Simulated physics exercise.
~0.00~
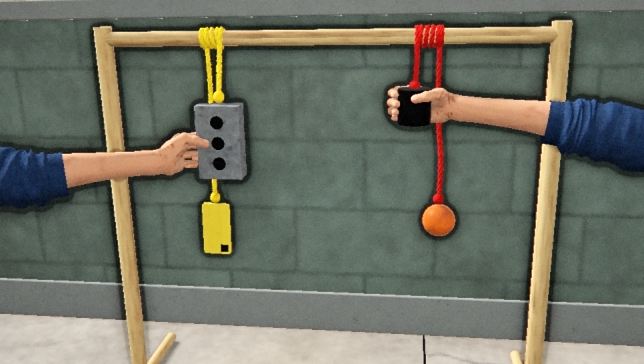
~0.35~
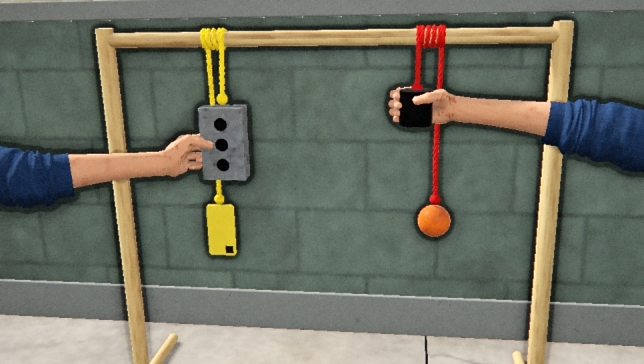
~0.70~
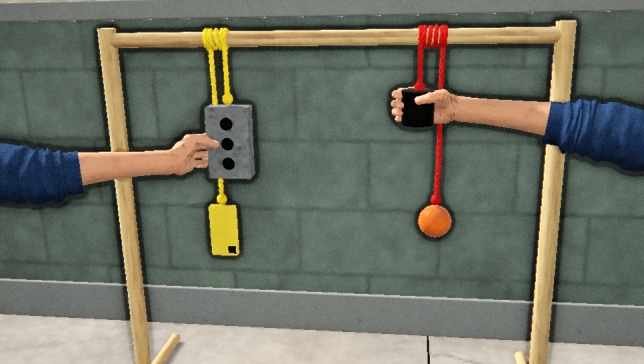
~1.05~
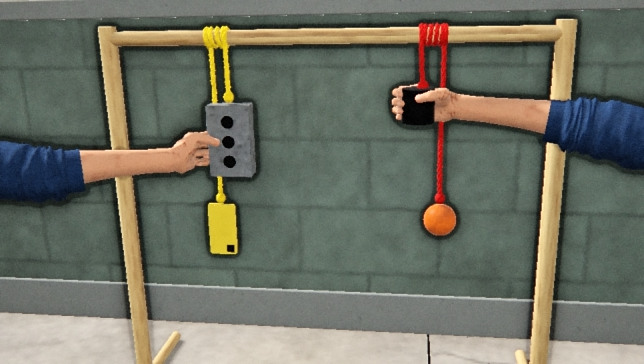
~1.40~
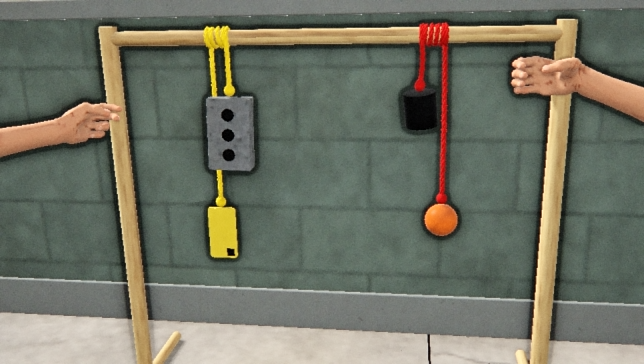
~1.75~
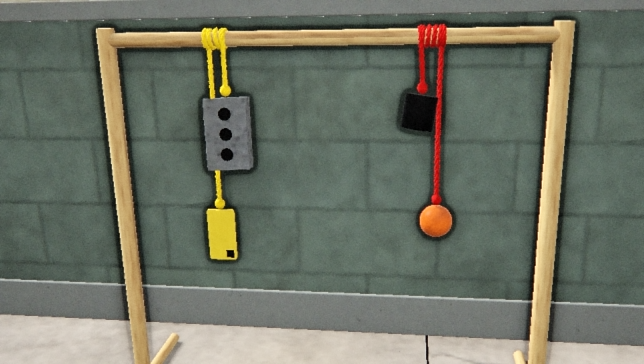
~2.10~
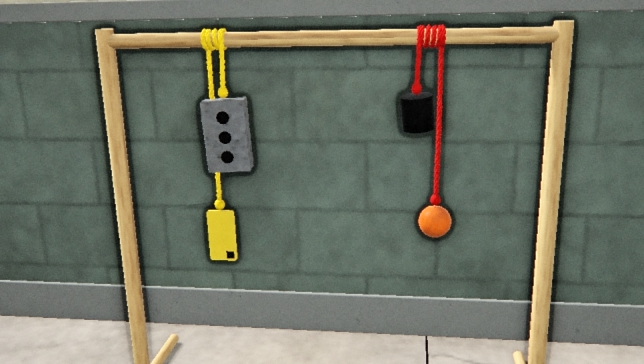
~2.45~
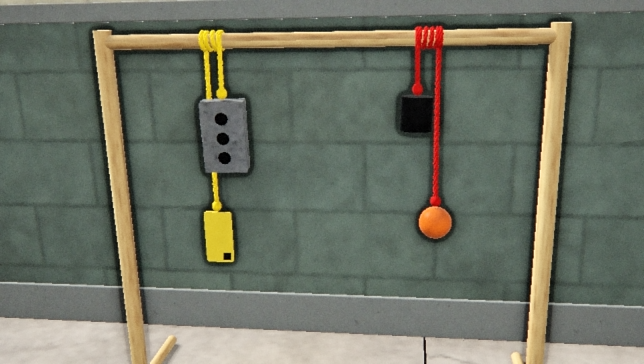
At the start, two hands reach in from either side of a wooden frame in front of a dark green block wall. The left hand holds a grey block with three dark holes, which shares a yellow rope over the rail with a yellow, phone-shaped object below it. The right hand grips a small black object, and an orange ball dangles lower on the same red rope. Both hands then let go and draw back out of view. Neither side drops, and at the end all four objects hang from the rail, nearly still.
